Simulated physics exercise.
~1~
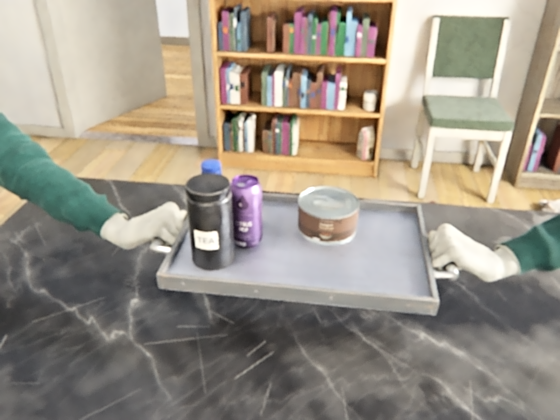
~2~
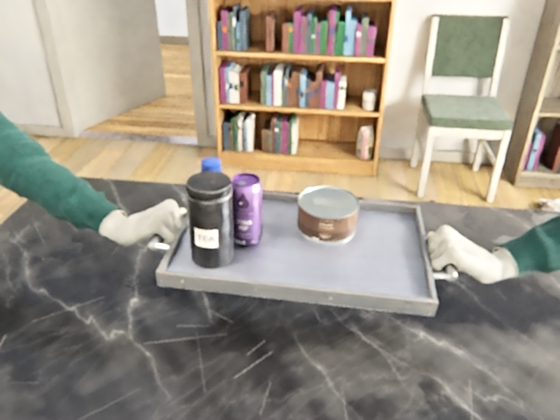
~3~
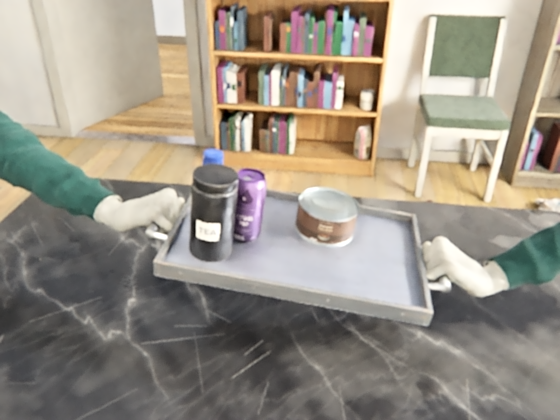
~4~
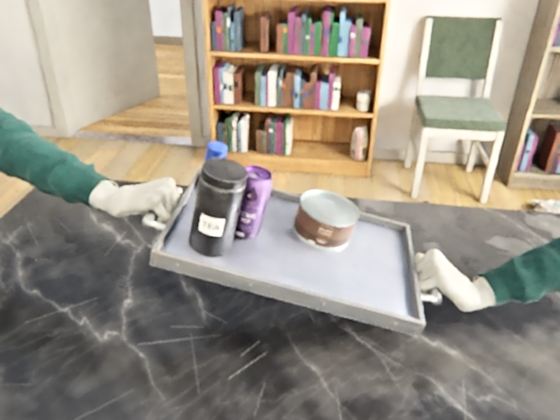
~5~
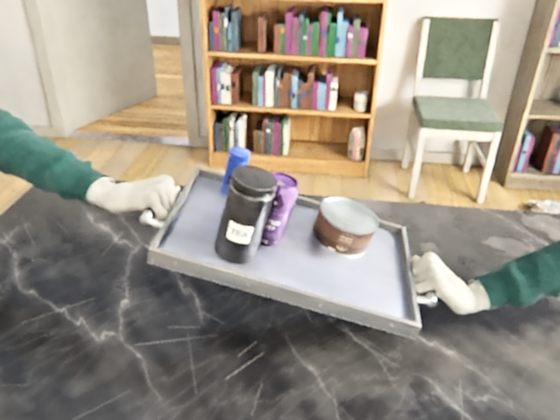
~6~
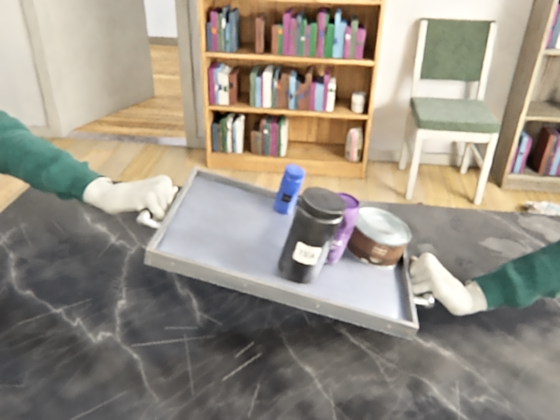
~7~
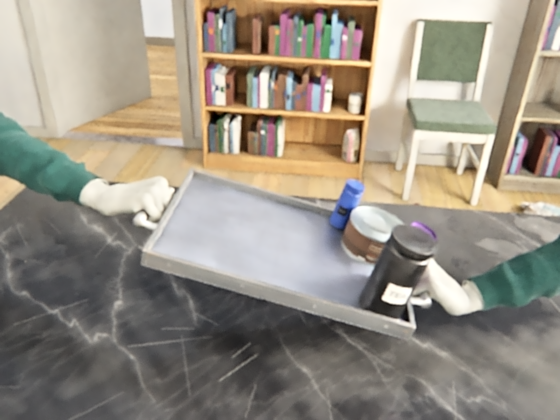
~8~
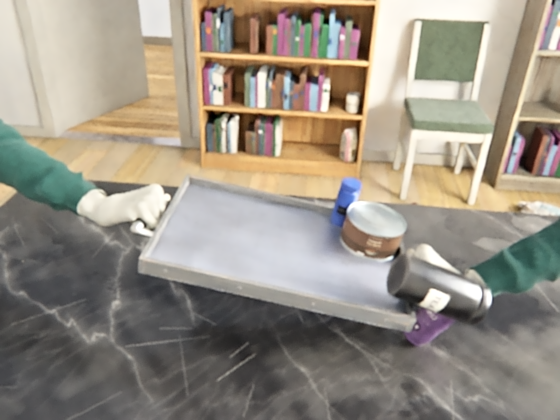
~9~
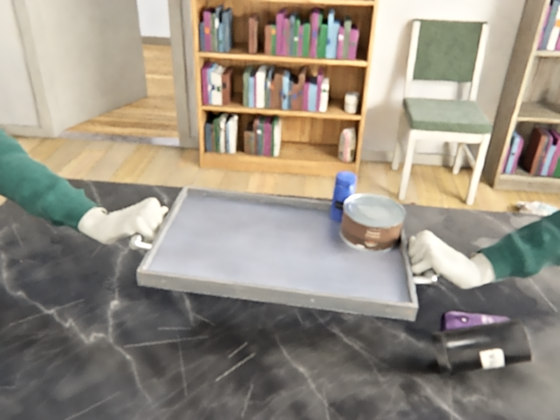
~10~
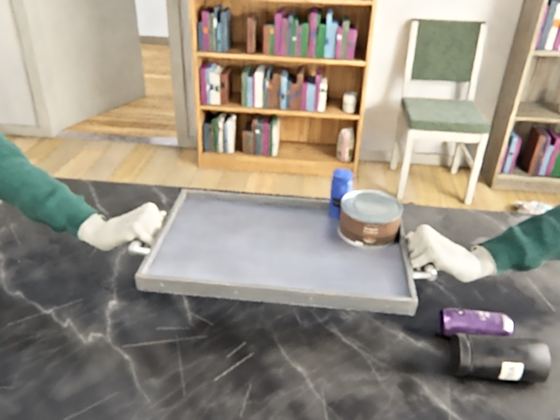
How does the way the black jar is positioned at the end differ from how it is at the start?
At the start the black jar stands upright on the tray, but by the end it is lying on its side, off the tray at the lower right.
A gray serving tray, held by two white-gloved hands above a dark marbled surface, tilts so its right side drops. The black jar, purple can and blue shaker near its left end lean, then slide right along with the brown tub. As the tilt holds, the black jar and purple can reach the right end and tumble over the rim, while the shaker and tub stay aboard. The hands bring the tray back to level. The jar and can end up lying on their sides at the lower right, with the shaker and tub upright near the tray's right end.
